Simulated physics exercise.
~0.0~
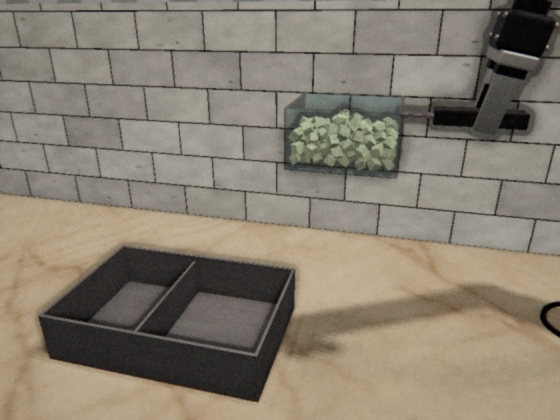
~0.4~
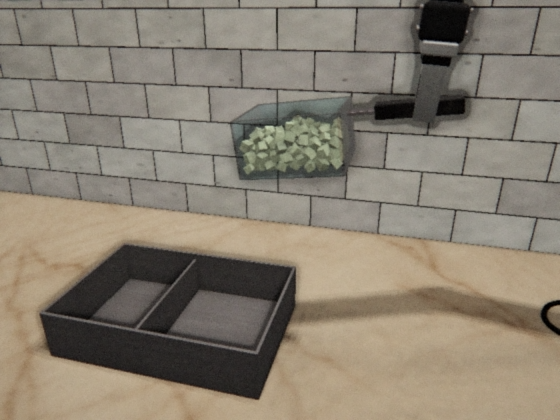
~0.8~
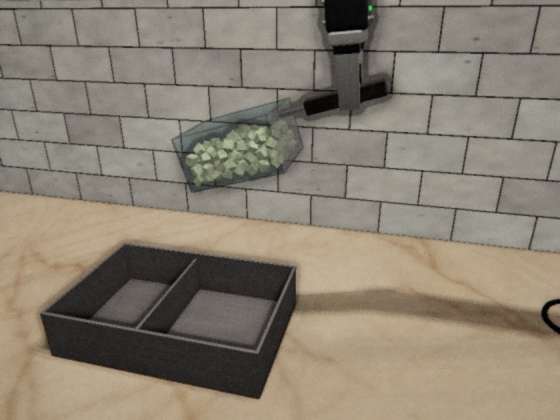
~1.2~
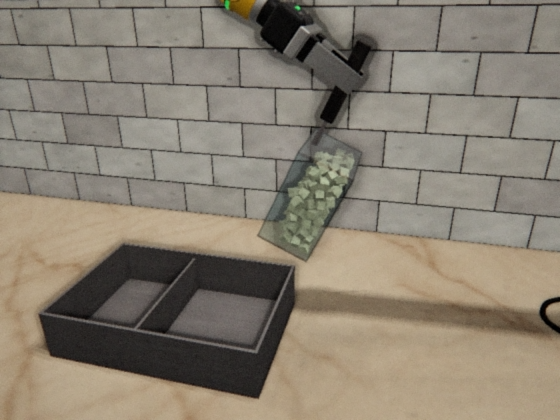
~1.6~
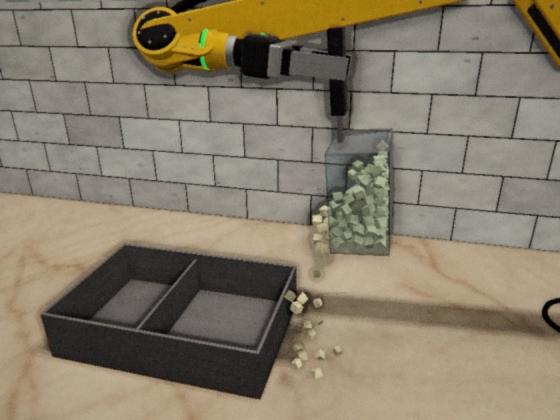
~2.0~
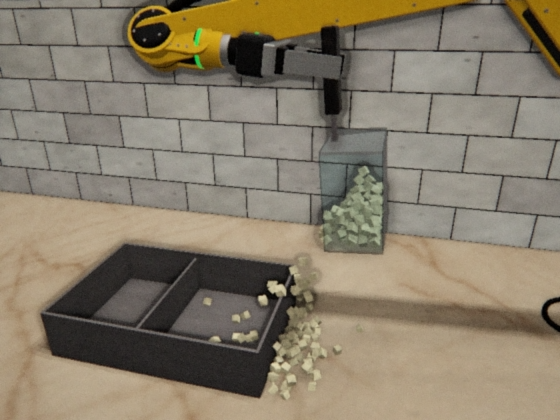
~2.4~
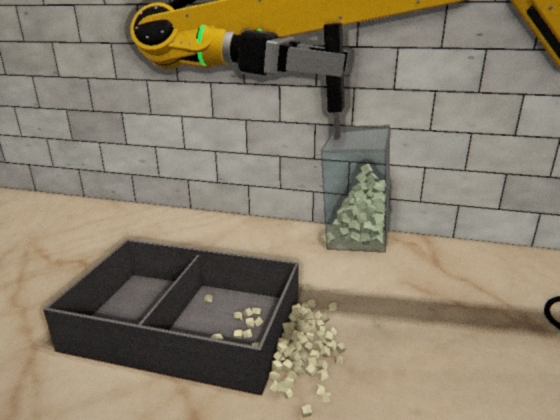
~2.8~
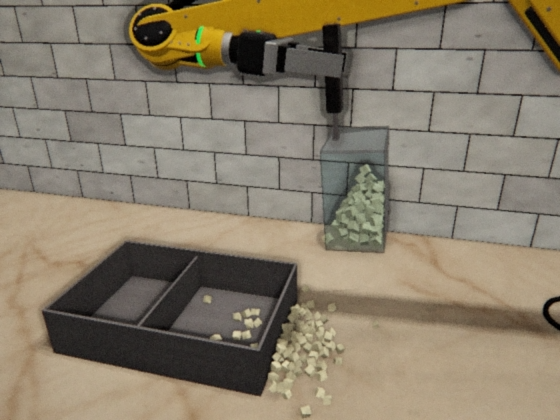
A robot arm tips a clear box, spilling pale cubes mostly beside a divided crate.
